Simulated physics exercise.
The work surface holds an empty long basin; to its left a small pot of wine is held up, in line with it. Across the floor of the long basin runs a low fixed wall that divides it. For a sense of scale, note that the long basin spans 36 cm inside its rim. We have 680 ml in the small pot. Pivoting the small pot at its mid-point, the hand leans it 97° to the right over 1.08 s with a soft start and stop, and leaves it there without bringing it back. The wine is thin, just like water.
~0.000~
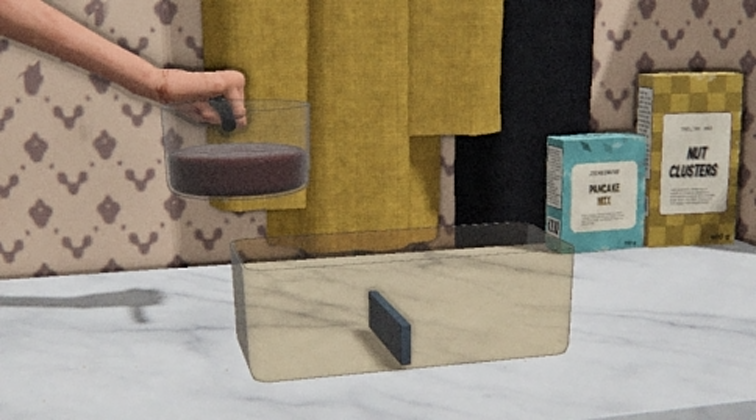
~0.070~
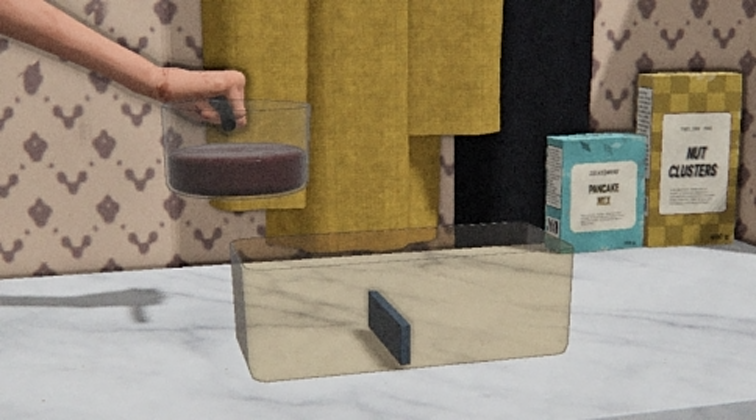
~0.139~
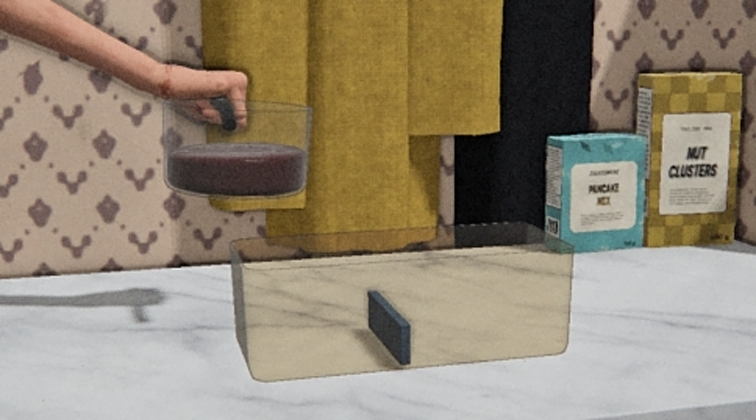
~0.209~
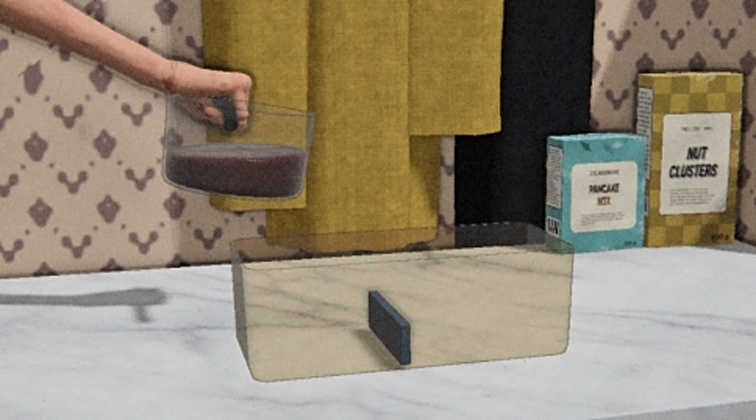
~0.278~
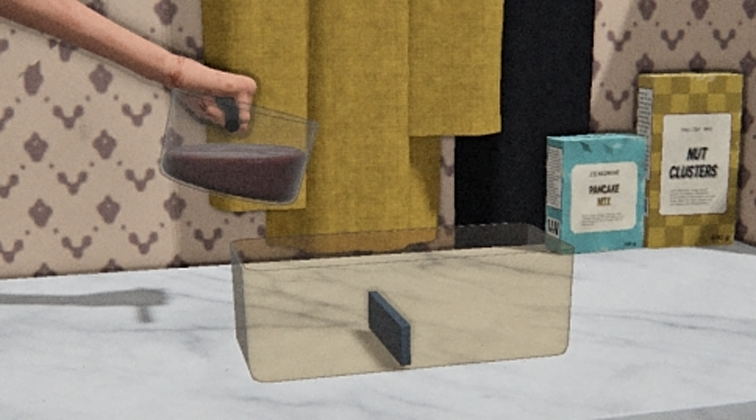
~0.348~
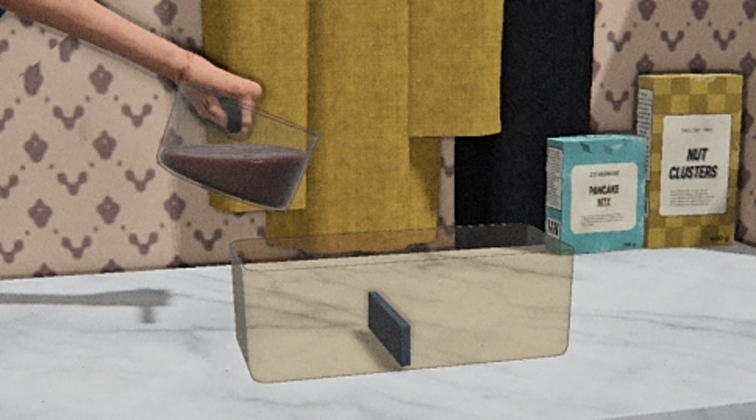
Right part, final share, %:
2 %.
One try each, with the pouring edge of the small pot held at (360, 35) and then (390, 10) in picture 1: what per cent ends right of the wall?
About 90 %, then about 95 %.
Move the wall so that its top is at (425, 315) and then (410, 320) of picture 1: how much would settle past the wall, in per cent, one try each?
In turn about 10 and 10 per cent.
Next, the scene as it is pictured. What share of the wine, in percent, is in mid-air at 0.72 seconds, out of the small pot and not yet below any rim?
Share: Roughly 24 per cent.
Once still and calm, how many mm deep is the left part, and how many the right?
About 28 mm left, about 0 mm right.
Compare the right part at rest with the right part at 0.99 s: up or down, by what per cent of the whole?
Net change: A rise of about 2 %.
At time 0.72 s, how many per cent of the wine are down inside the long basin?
Close to 7 in a hundred.
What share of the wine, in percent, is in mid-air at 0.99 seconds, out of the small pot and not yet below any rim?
In-air share: About 12 %.
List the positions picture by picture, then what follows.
In the first frame, it leans 0°; its right rim is at (307, 105); the wine meets the walls at (168, 154) and (304, 148); the long basin's rim runs from (238, 257) to (550, 236); the wall's top is at (388, 308).
In the second frame, it leans 1°; its right rim is at (308, 106); the wine meets the walls at (167, 153) and (304, 148).
In the third frame, it leans 4°; its right rim is at (310, 110); the wine meets the walls at (166, 154) and (303, 149).
In the fourth frame, it leans 9°; its right rim is at (313, 116); the wine meets the walls at (165, 152) and (304, 150).
In the fifth frame, it leans 15°; its right rim is at (315, 125); the wine meets the walls at (164, 153) and (305, 151).
In the sixth frame, it leans 23°; its right rim is at (317, 136); the wine meets the walls at (161, 151) and (306, 152).
After 0.72 s the tilt is 73° and 70 per cent is still to pour, 7 is left of the wall and 0 right of it.
After 0.99 s the tilt is 95° and 24 per cent is still to pour, 64 is left of the wall and 0 right of it.
After 1.27 s the tilt is 97° and 5 per cent is still to pour, 90 is left of the wall and 2 right of it.
After 1.58 s the tilt is 97° and 1 per cent is still to pour, 96 is left of the wall and 2 right of it.
In the end 97 per cent lies left of the wall, 2 right of it and 1 outside.
